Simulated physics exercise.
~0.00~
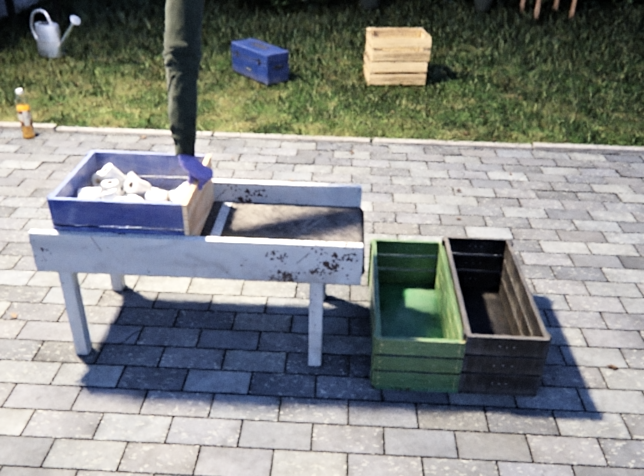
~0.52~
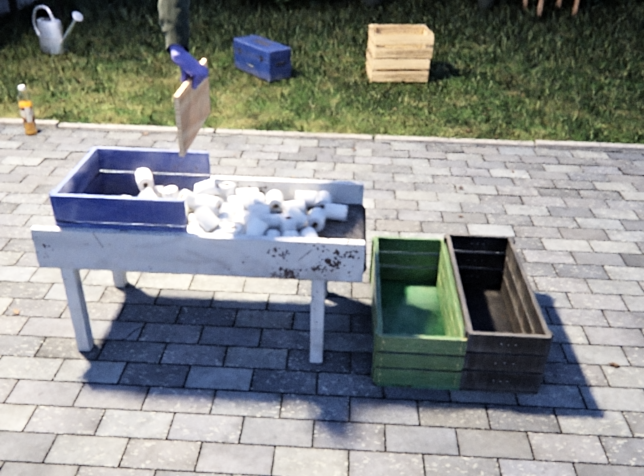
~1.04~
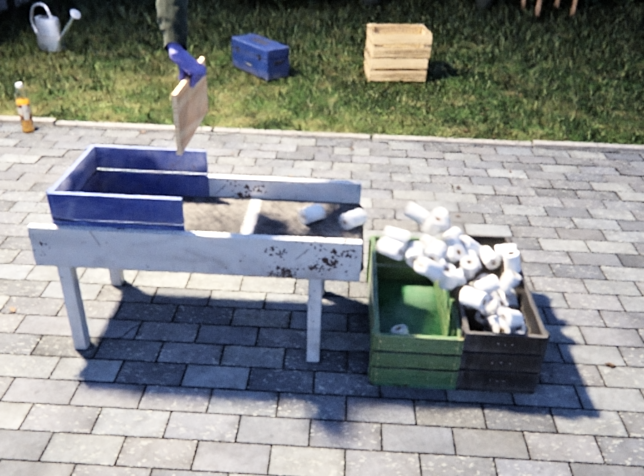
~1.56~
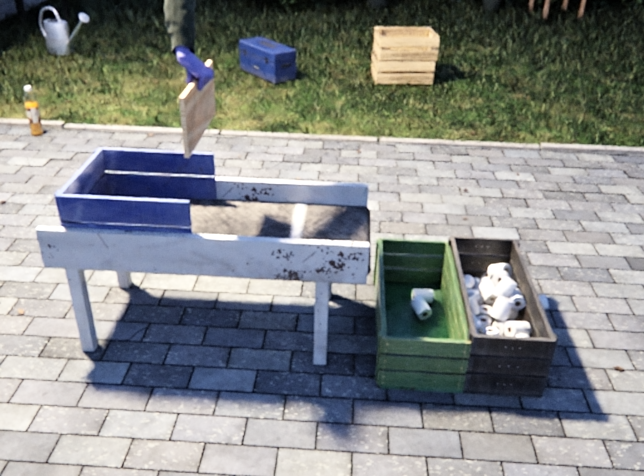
On a paved yard beside some grass, a wooden gate lifted from a blue pen and a heap of white rolls rode right along a belt, then tumbled off the end, most landing in the black bin and only a few in the green box.
